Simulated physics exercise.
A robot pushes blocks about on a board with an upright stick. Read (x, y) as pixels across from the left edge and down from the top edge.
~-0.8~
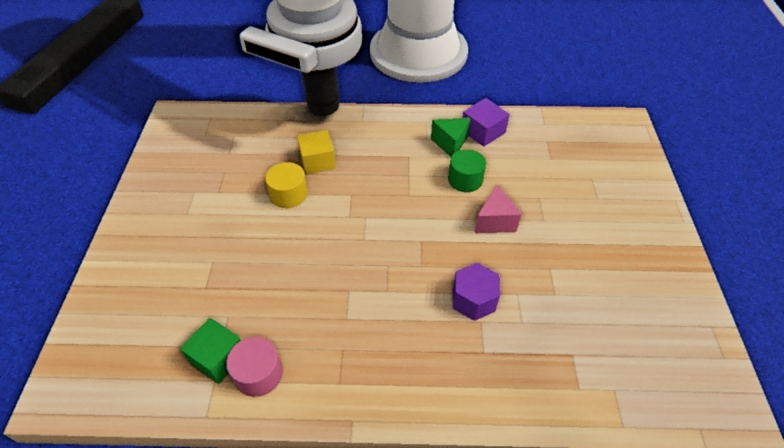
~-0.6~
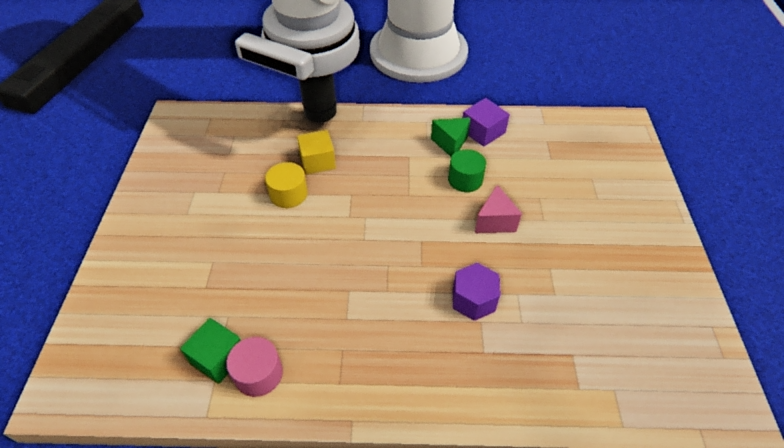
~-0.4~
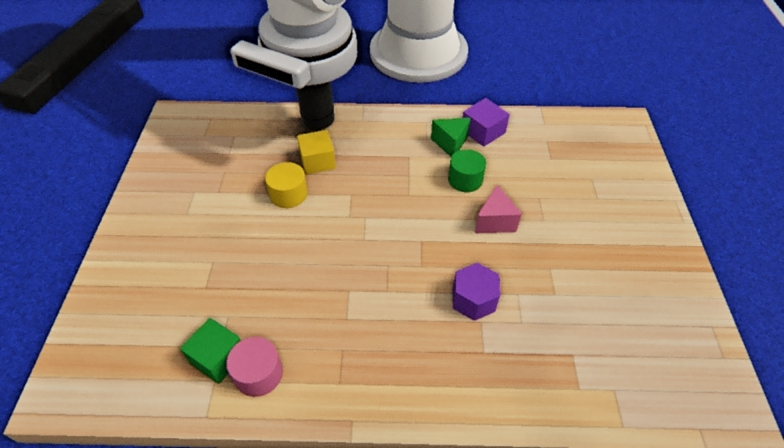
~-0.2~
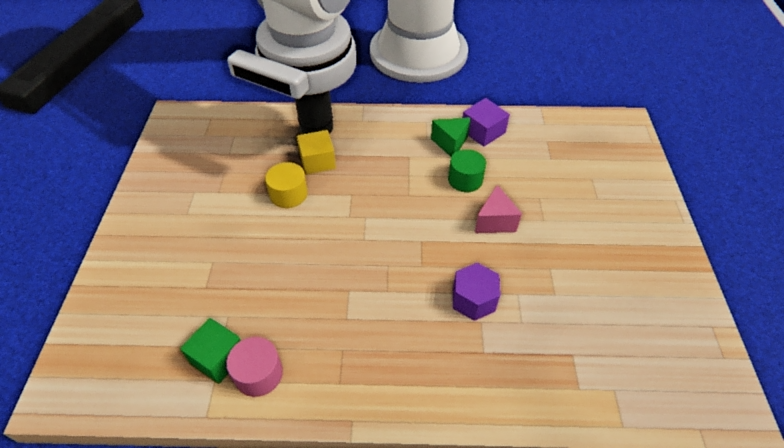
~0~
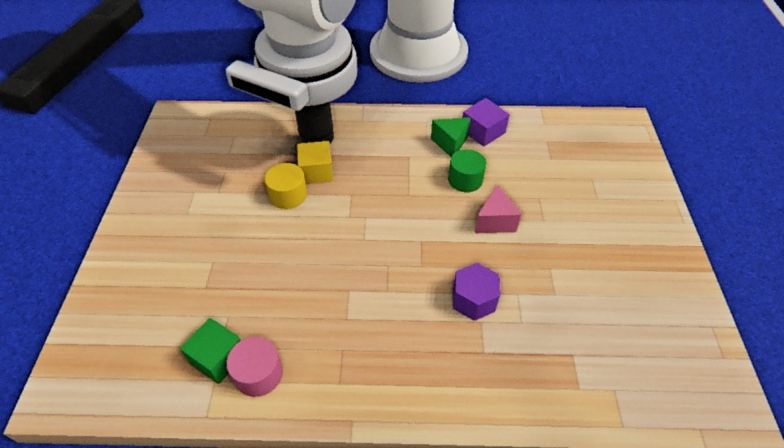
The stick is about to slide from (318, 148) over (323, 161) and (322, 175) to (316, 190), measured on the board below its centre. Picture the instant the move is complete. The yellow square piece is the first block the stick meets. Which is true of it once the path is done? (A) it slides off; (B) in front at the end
Letter B.
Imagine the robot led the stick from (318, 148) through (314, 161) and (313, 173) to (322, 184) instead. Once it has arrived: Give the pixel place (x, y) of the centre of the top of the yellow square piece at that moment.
I'd place it at (325, 191), taking the centre of its top.
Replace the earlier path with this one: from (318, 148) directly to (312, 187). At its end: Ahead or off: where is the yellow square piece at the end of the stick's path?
At that point it is up front.
On the path given first. Halfway along, stick (322, 159); yellow disc (280, 182); yellow square piece (317, 175).
At the end, stick (315, 180); yellow disc (277, 184); yellow square piece (315, 198).
